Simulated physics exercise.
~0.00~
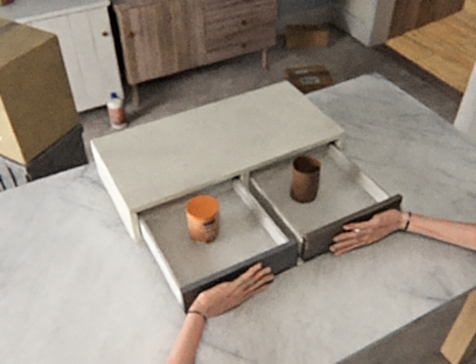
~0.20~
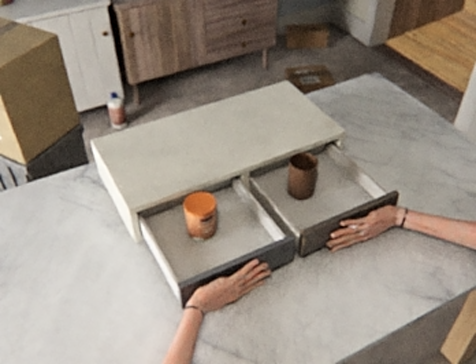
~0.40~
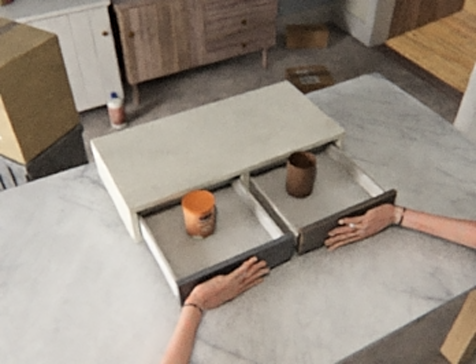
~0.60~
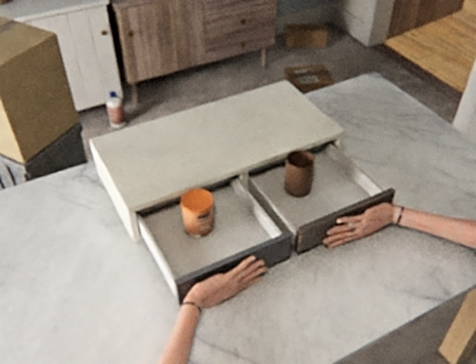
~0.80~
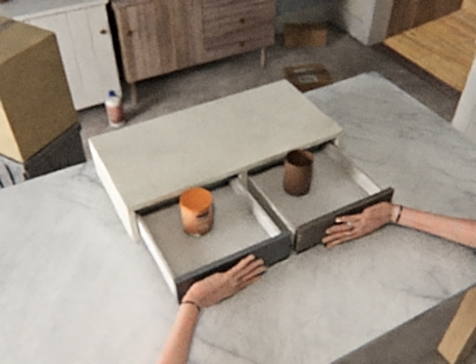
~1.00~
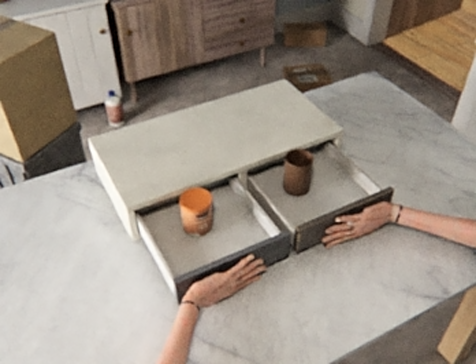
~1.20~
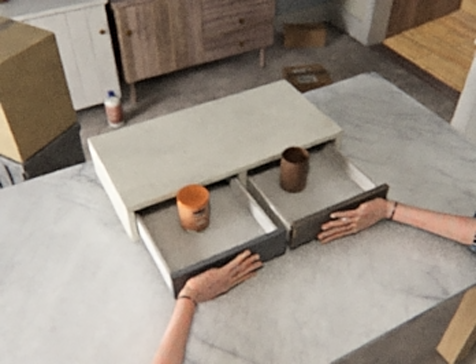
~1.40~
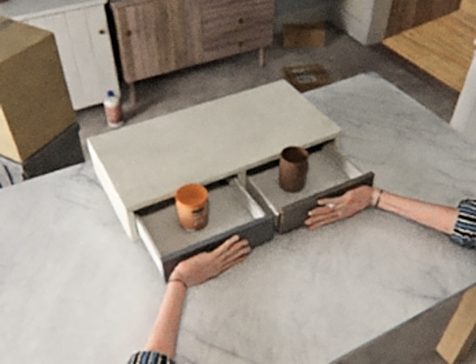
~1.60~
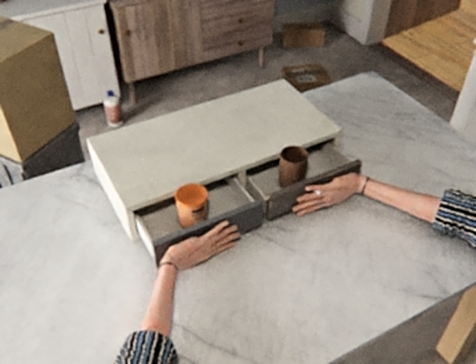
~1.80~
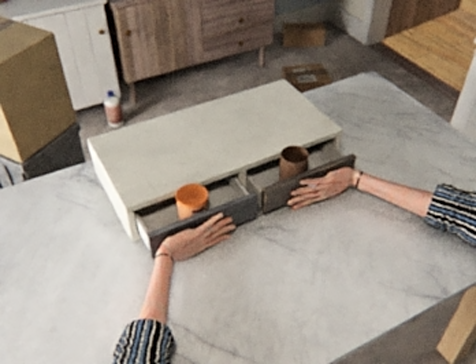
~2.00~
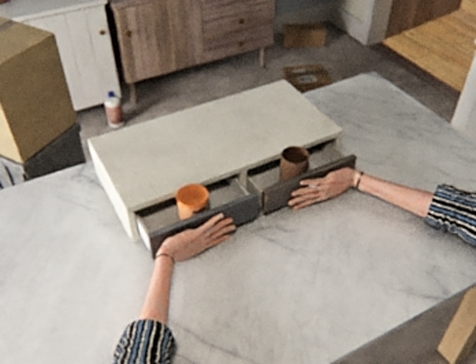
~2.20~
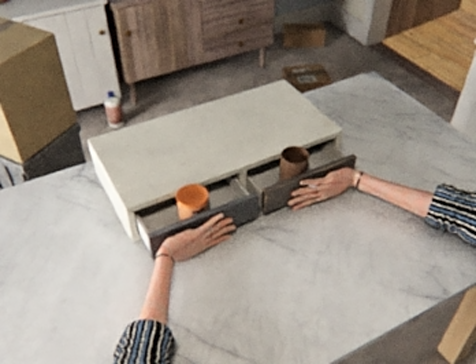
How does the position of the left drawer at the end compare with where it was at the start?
The left drawer ends up further into the chest, up and to the left of where it began, though it is still partly open.
